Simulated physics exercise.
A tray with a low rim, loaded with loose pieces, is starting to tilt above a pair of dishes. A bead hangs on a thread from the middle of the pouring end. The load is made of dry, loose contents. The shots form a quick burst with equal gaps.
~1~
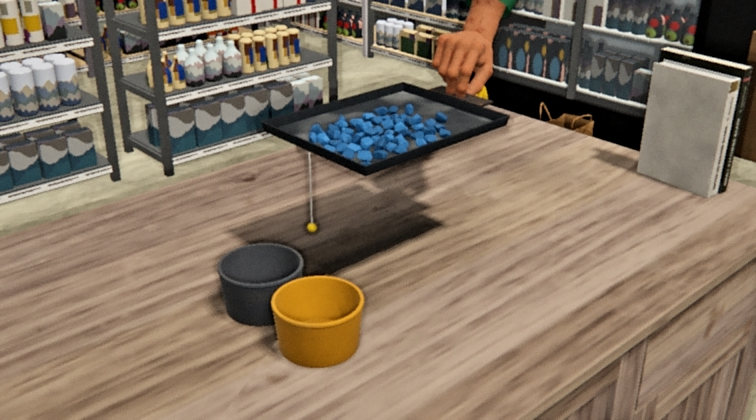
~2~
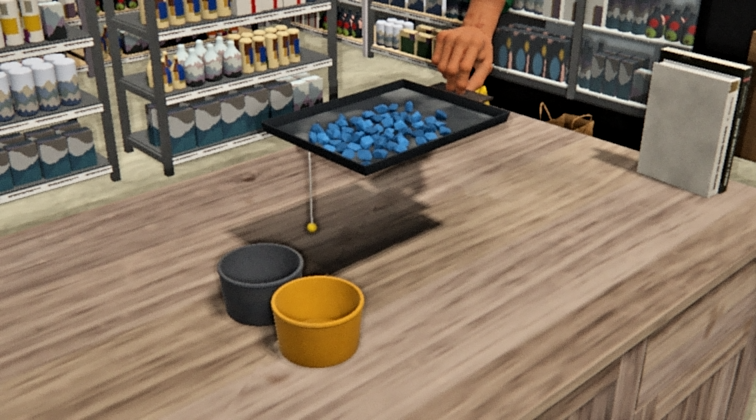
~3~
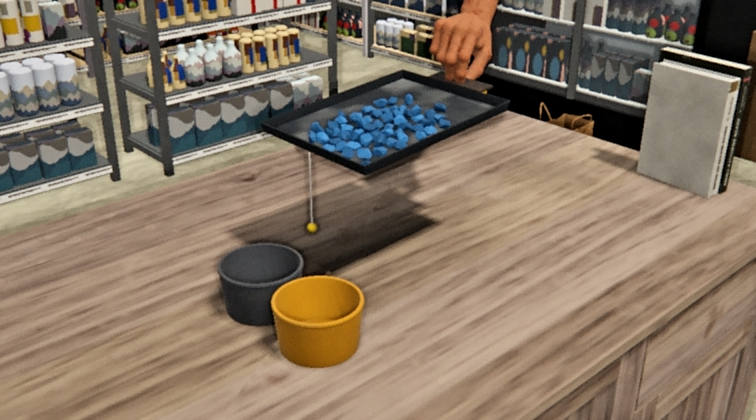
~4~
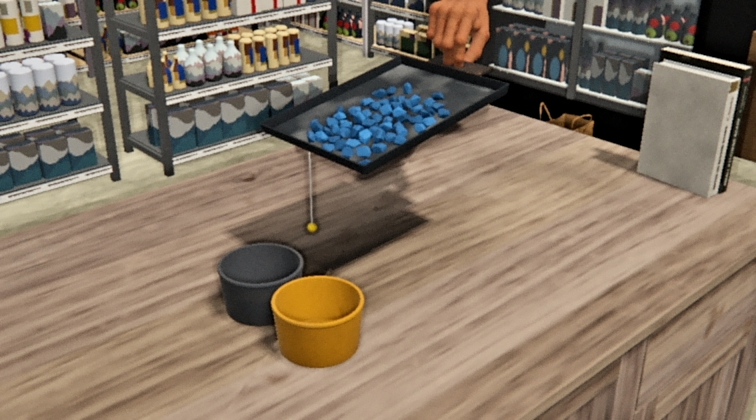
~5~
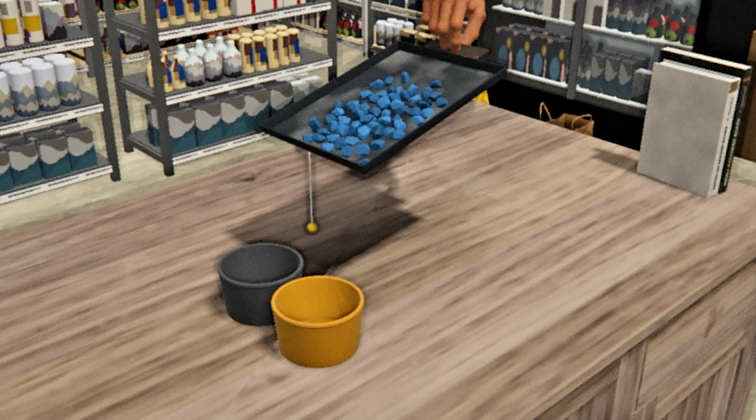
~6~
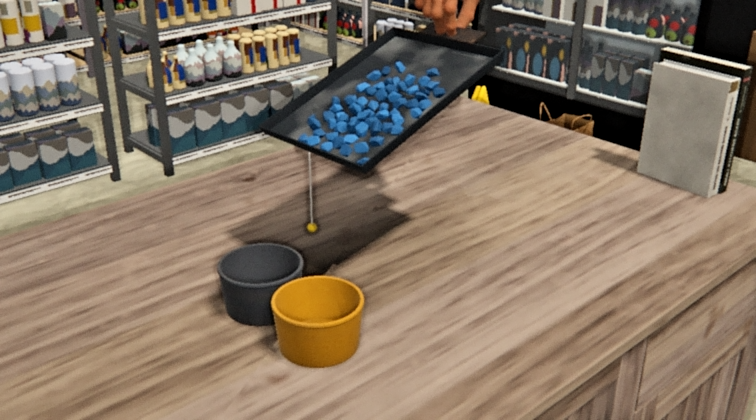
A black tray of blue stones, gripped at its far end by a hand, hangs above a wooden counter in a shop, seen from slightly above. A yellow bead dangles on a thread from its near edge, beside a dark gray dish and a yellow-orange one. The hand raises the far end, steepening the tray, and the stones begin shifting slightly while the view stays still.
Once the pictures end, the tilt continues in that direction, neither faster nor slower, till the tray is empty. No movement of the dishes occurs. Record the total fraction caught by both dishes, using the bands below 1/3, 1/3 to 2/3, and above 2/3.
Total caught: 1/3 to 2/3.
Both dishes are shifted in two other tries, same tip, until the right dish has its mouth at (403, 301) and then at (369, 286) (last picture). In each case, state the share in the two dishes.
About 20 per cent, then about 30 per cent.
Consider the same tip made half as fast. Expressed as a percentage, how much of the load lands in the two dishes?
Around 40 percent.
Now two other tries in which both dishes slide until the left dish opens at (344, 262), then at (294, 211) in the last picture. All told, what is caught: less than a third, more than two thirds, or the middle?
Try 1 - less than a third; try 2 - less than a third.
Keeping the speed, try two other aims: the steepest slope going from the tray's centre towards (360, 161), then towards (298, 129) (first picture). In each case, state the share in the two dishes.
Lab note: Try one about 0 %, try two about 0 %.
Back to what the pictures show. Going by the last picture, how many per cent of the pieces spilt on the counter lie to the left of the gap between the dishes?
Close to 60 in a hundred.
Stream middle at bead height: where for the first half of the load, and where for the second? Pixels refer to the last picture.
The early half goes through (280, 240), the late half through (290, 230).
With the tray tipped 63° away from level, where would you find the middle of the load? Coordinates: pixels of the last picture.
The load is centred around (320, 128).
Soon after the last picture, tray tipped steeply; nearly all on the tray; a stray few in the air.
A little later, tray tipped past a quarter turn; about a quarter on the tray; a small part in the right dish; about a quarter in the left dish; about a quarter outside both; about a quarter in the air.
Later still, tray tipped past a quarter turn; a small part in the right dish; about a third in the left dish; about half outside both.
At rest, tray tipped past a quarter turn; a small part in the right dish; about a third in the left dish; about half outside both.
